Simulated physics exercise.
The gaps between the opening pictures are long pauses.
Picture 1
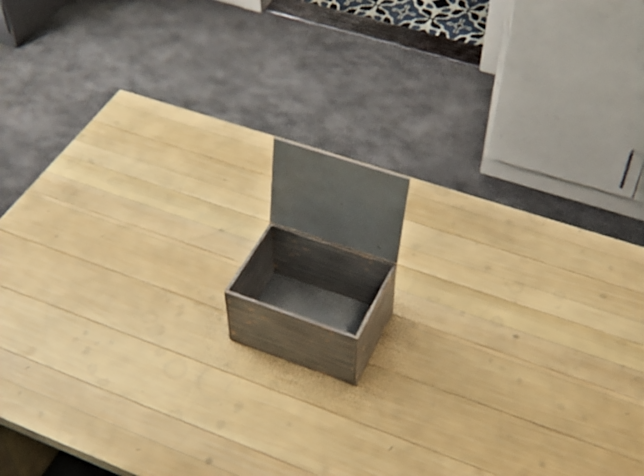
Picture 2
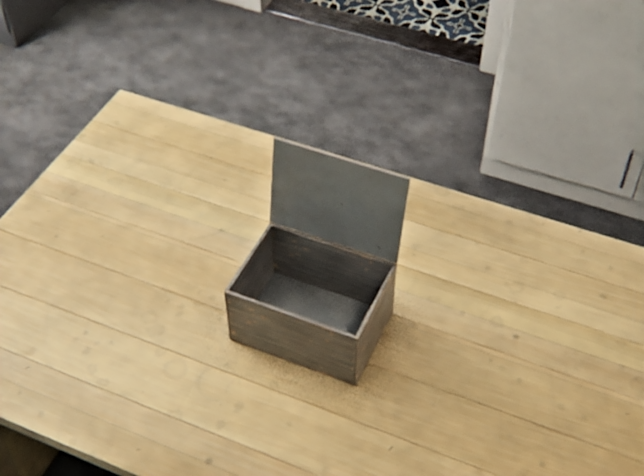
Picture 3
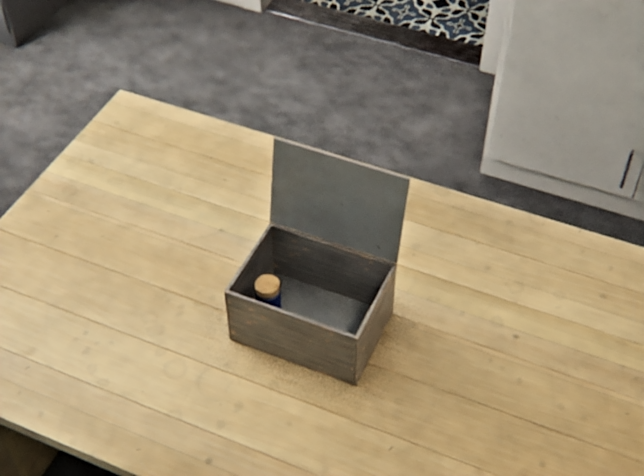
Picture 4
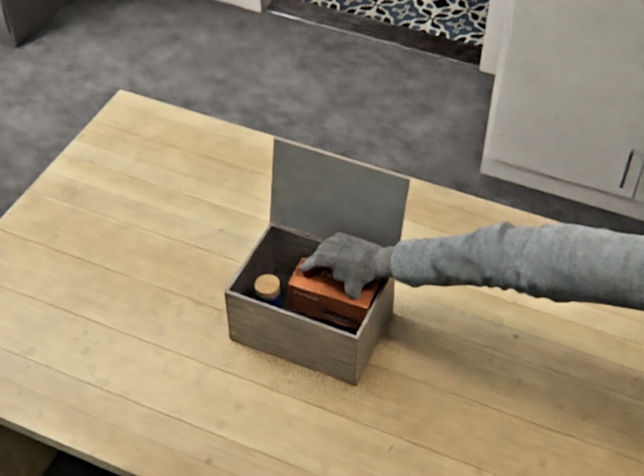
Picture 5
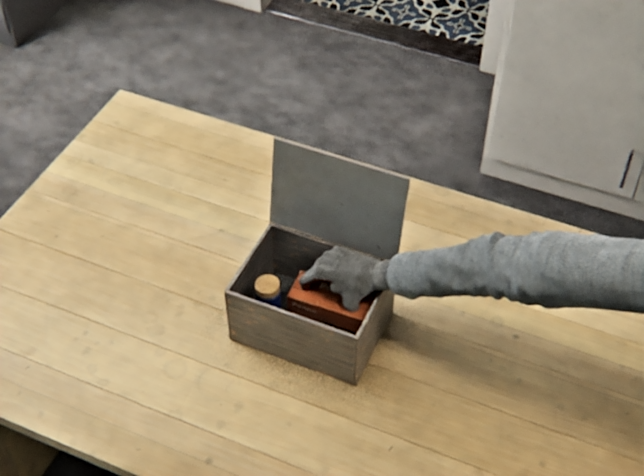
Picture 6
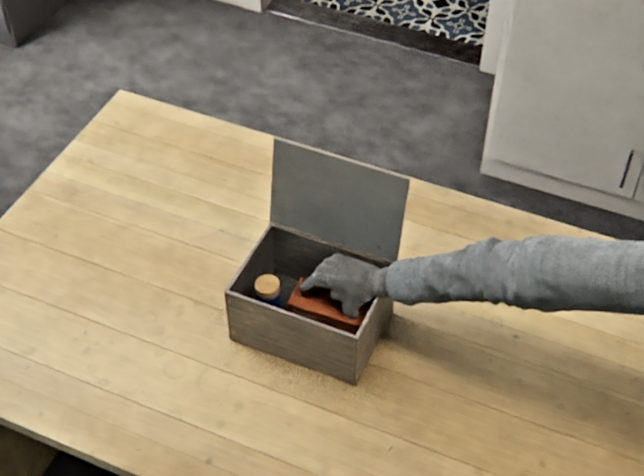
At the start, an open, empty gray box with its lid raised sits on a wooden table. A small jar with a tan lid then appears in its left side, and a gray-gloved hand reaching from the right lowers an orange carton into the box beside it, still holding on.
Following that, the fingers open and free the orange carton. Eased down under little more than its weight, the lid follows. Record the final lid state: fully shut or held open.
Final lid state: Fully shut.
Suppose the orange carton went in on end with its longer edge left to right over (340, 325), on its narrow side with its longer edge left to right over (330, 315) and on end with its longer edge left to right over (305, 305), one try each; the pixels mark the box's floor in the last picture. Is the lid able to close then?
On the first attempt the lid can't come down, on the second it drops into place, and on the third it can't come down.
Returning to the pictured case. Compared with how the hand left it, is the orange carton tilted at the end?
Looking at the last picture, it is left as set.
Then, 1.20 s after the last picture, lid starting down.
Then, 1.70 s after the last picture, lid 51° above the rim.
Then, 2.10 s after the last picture, lid 14° above the rim.
At rest, lid shut; both in place. Seen from the same camera at the end, orange carton near (332, 314).
